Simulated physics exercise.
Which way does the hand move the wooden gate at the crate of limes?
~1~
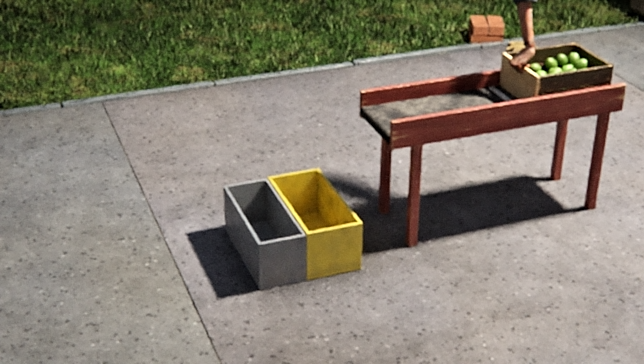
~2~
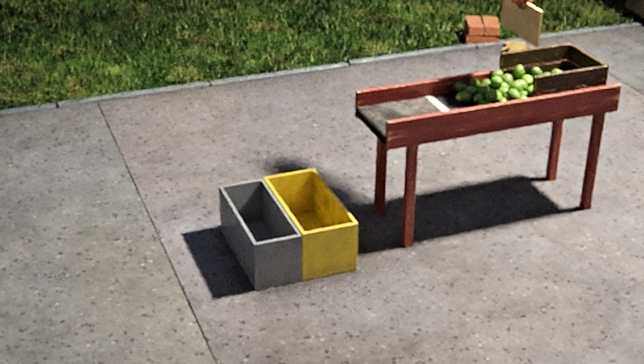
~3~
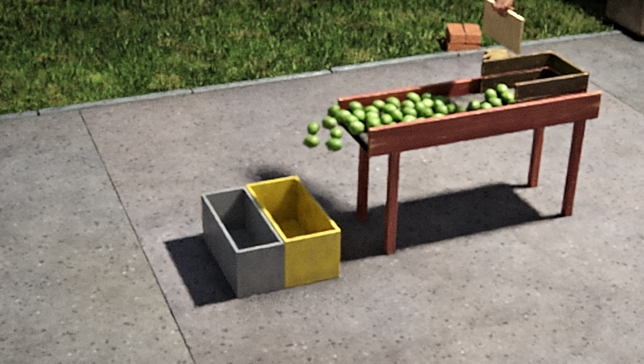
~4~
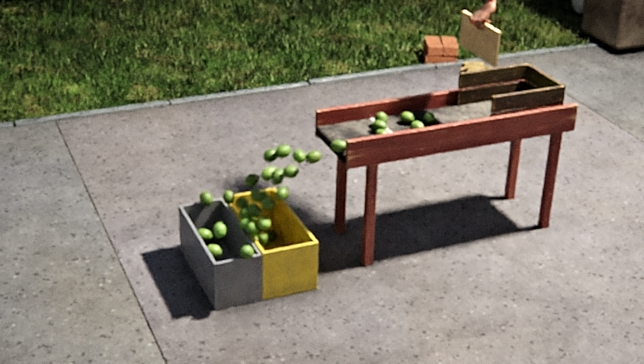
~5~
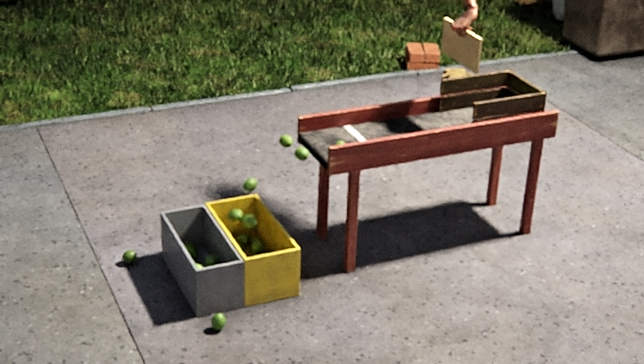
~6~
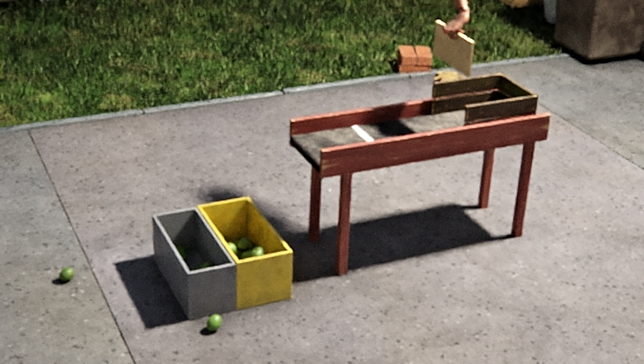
The hand moves the gate up, and the limes then travel left out of the crate along the belt.
